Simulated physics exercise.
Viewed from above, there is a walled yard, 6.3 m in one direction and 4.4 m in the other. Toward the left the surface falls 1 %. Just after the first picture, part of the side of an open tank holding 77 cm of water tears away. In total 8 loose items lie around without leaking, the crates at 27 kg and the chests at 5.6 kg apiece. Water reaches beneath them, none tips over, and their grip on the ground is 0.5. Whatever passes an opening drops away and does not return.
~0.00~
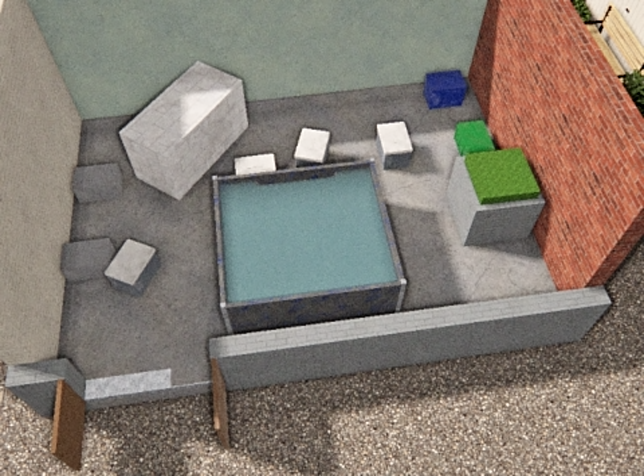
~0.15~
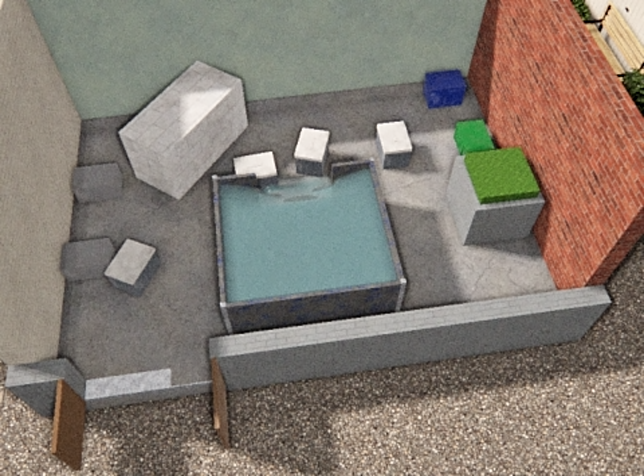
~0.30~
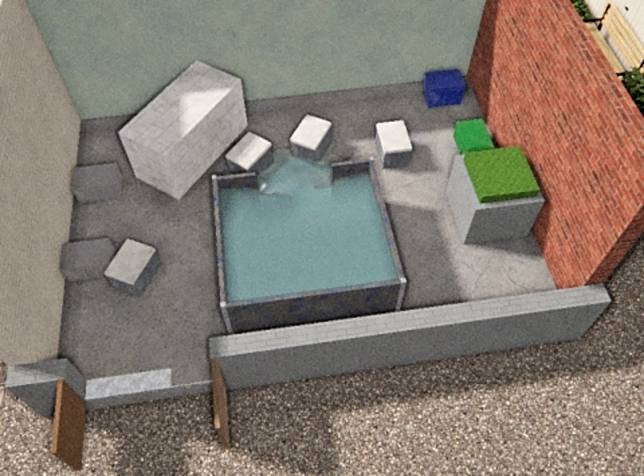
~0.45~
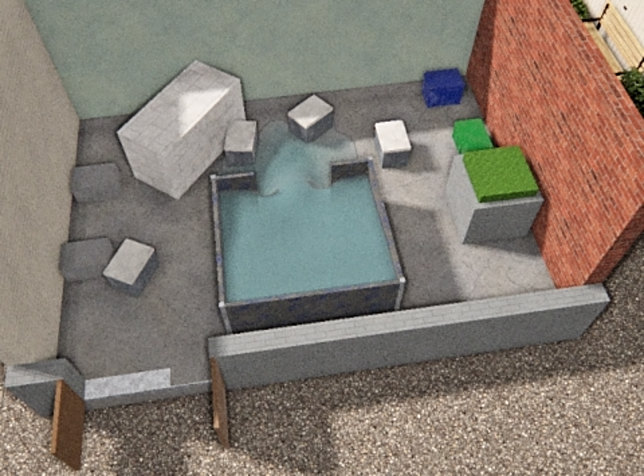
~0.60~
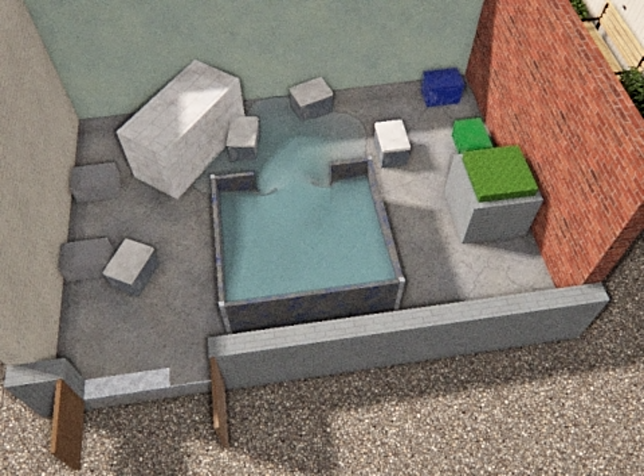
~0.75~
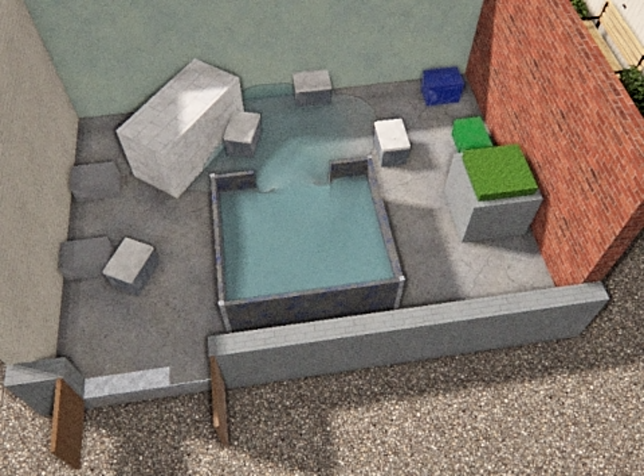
Water tank in a walled yard breaking open along its back side, water spreading outward and pushing two pale boxes away.
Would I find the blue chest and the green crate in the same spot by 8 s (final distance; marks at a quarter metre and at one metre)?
By the end the blue chest is well away and the green crate is well away.
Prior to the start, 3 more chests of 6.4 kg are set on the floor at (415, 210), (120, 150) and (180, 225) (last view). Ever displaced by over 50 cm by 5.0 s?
In that order: More, short of it, over.
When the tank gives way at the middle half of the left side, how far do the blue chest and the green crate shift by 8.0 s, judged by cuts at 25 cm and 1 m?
The blue chest remains where it was; the green crate remains where it was.
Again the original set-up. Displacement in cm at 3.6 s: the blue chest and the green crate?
By then roughly 120 cm and 60 cm, respectively.
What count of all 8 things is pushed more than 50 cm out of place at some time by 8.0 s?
That makes 6.
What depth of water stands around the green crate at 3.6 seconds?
Close to 19 centimetres.
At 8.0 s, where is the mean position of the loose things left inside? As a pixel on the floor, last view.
I'd put it close to (311, 207) in the last view.
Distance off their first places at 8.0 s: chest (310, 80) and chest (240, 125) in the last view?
Taking them in order, 140 cm and washed out.
After 1.6 s the blue chest is near (454, 79), 0.2 m from its start, aground; the green crate is near (474, 133), 0.0 m from its start, aground; 0 of 8 are out; 2 afloat.
After 3.6 s the blue chest is near (485, 125), 1.3 m from its start, afloat; the green crate is near (457, 155), 0.6 m from its start, afloat; 0 of 8 are out; 5 afloat.
After 5.6 s the blue chest is near (385, 174), 2.3 m from its start, afloat; the green crate is near (320, 150), 2.3 m from its start, afloat; 0 of 8 are out; 6 afloat.
After 8.0 s the blue chest is near (387, 182), 2.4 m from its start, afloat; the green crate is near (357, 116), 1.7 m from its start, afloat; 2 of 8 are out; 4 afloat.
